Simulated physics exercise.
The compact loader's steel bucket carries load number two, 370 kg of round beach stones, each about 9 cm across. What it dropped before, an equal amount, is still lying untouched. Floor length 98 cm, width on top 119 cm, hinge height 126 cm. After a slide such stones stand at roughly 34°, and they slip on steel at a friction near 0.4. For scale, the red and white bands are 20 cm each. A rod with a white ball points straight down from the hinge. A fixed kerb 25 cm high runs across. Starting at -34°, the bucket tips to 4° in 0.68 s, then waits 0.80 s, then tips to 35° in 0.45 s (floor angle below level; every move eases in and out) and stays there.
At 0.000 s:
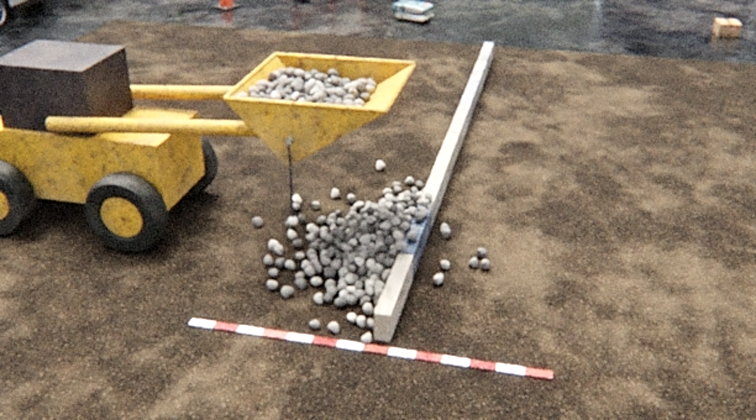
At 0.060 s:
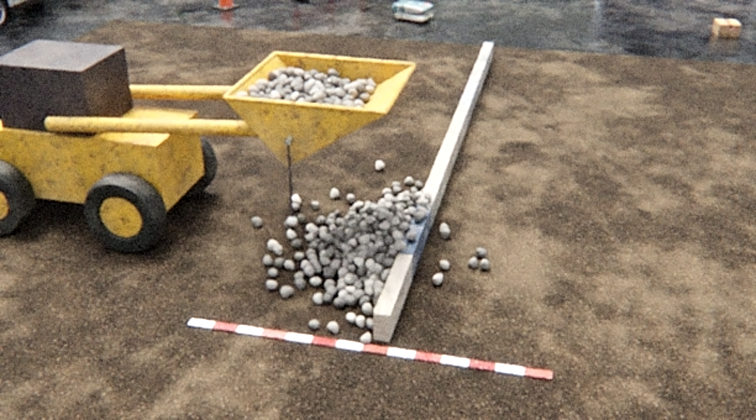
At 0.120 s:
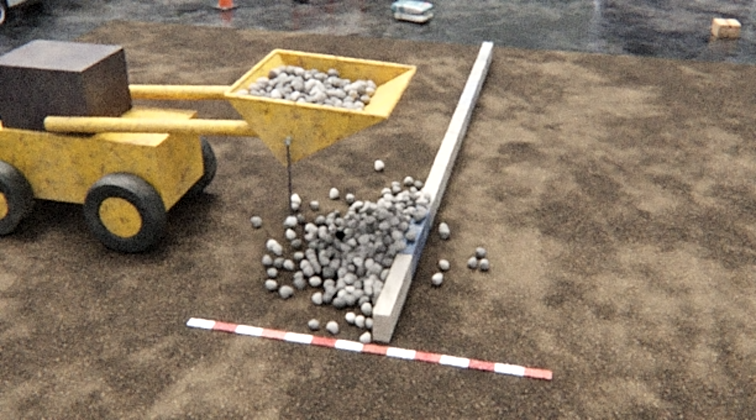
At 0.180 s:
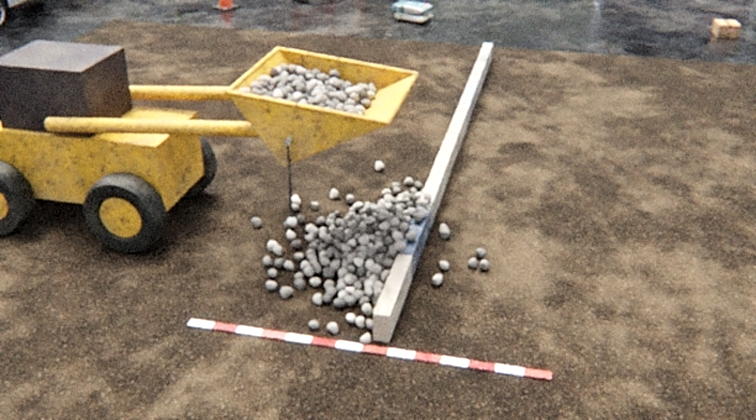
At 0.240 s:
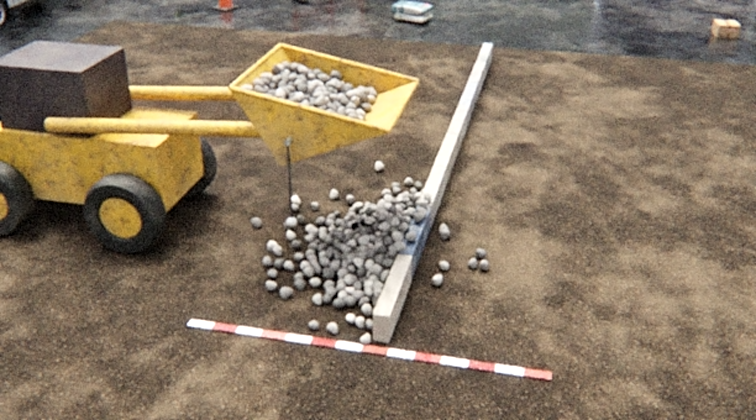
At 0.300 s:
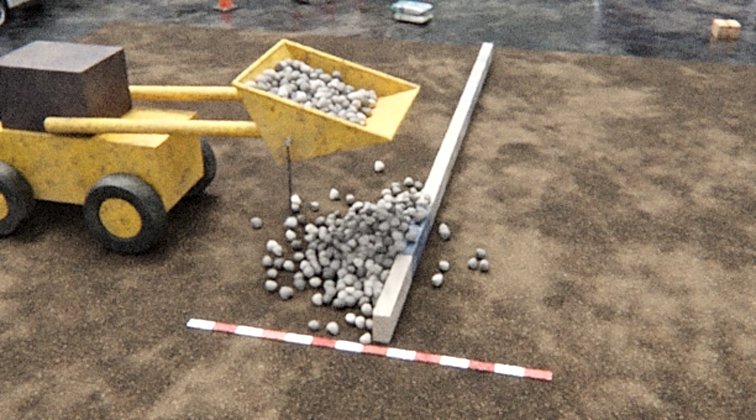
The clip opens with a yellow loader holding a bucket of grey stones above a stone pile heaped against a pale kerb. The bucket slowly tilts forward, its right-hand lip dipping and its back edge rising, while the stones inside shift slightly and the loader and pile below stay still.
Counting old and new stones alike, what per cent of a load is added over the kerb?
About 60 per cent.
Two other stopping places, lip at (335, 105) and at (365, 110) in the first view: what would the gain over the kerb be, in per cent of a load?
Near 5 per cent from the first place, 25 from the second.
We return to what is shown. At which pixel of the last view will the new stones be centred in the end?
Their middle is at about (438, 243).
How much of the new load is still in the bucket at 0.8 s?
It holds some 100 per cent.
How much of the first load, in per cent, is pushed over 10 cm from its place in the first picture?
Roughly 5 per cent of them.
After 0.5 s the floor is at -2°; in per cent of one load, 100 in the bucket, 98 on this side of the kerb, 2 over the kerb; the foremost stones are at (454, 250).
After 0.8 s the floor is at 4°; in per cent of one load, 100 in the bucket, 98 on this side of the kerb, 2 over the kerb; the foremost stones are at (454, 250).
After 2.4 s the floor is at 35°; in per cent of one load, 29 in the bucket, 151 on this side of the kerb, 19 over the kerb; the foremost stones are at (504, 252).
After 5.2 s the floor is at 35°; in per cent of one load, 0 in the bucket, 138 on this side of the kerb, 62 over the kerb; the foremost stones are at (592, 258). Net gain over the kerb, 60.
